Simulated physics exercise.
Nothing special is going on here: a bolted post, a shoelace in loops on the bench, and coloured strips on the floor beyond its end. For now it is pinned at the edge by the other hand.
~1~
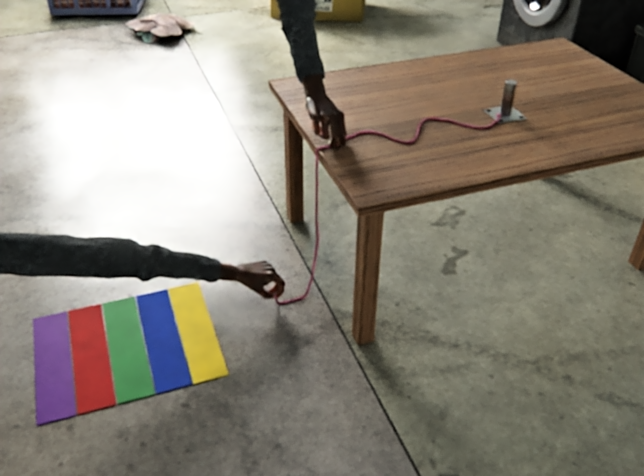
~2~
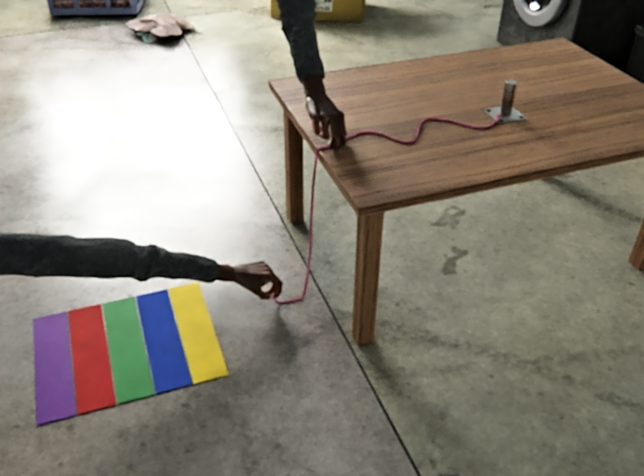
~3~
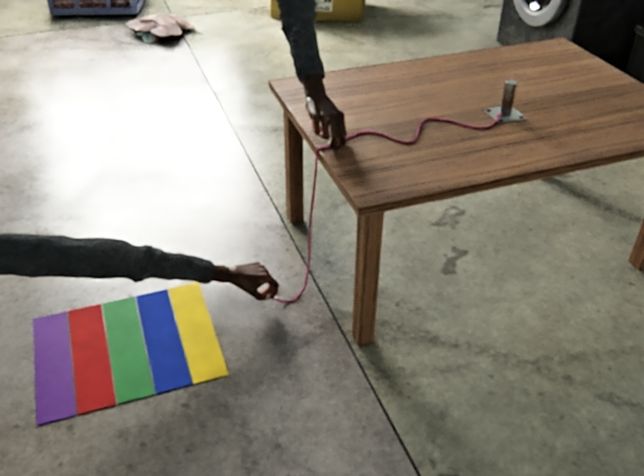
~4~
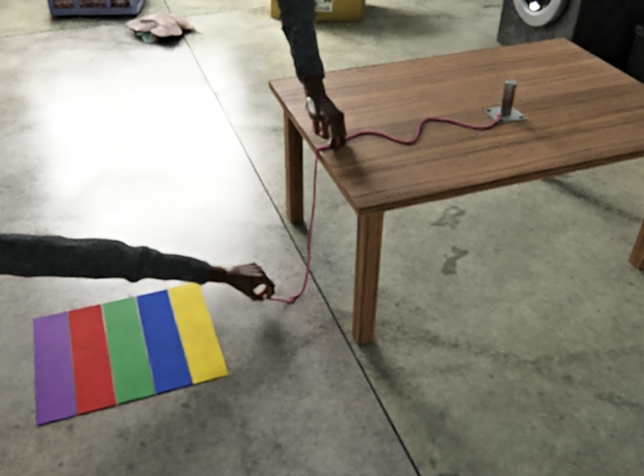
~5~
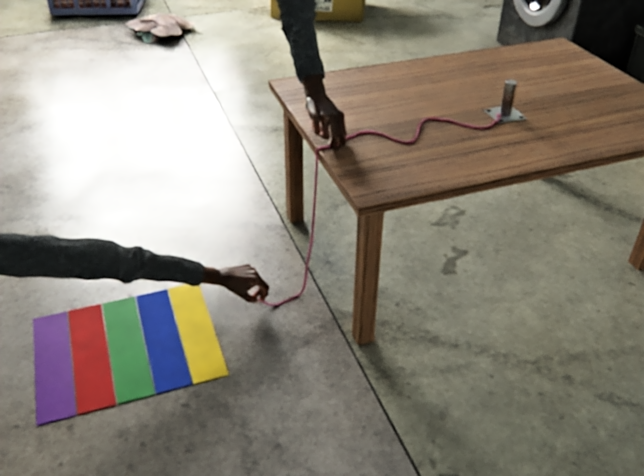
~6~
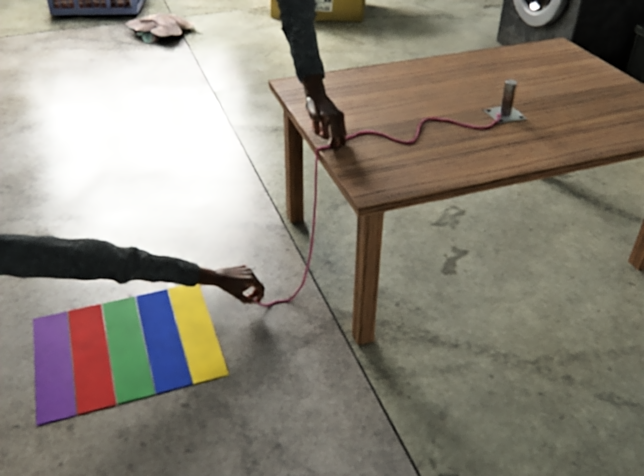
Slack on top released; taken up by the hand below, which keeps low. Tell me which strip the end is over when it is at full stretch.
It is over the red strip.
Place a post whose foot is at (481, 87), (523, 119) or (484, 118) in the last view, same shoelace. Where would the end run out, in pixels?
Try by try: (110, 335), (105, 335) and (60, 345).
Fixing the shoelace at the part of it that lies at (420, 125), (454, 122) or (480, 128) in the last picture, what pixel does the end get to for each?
First try around (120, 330), second around (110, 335), third around (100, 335).
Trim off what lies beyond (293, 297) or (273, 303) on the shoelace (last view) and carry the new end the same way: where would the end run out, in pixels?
One per try, the spots are (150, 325) and (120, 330).
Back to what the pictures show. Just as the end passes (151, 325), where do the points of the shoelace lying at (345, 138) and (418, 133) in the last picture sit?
(312, 174) for the first, (382, 135) for the second.
A little later, end near (151, 325); over blue.
Next, end near (111, 334); over green.
When it is tight, end near (87, 340); over red. It gets as far as the red strip.
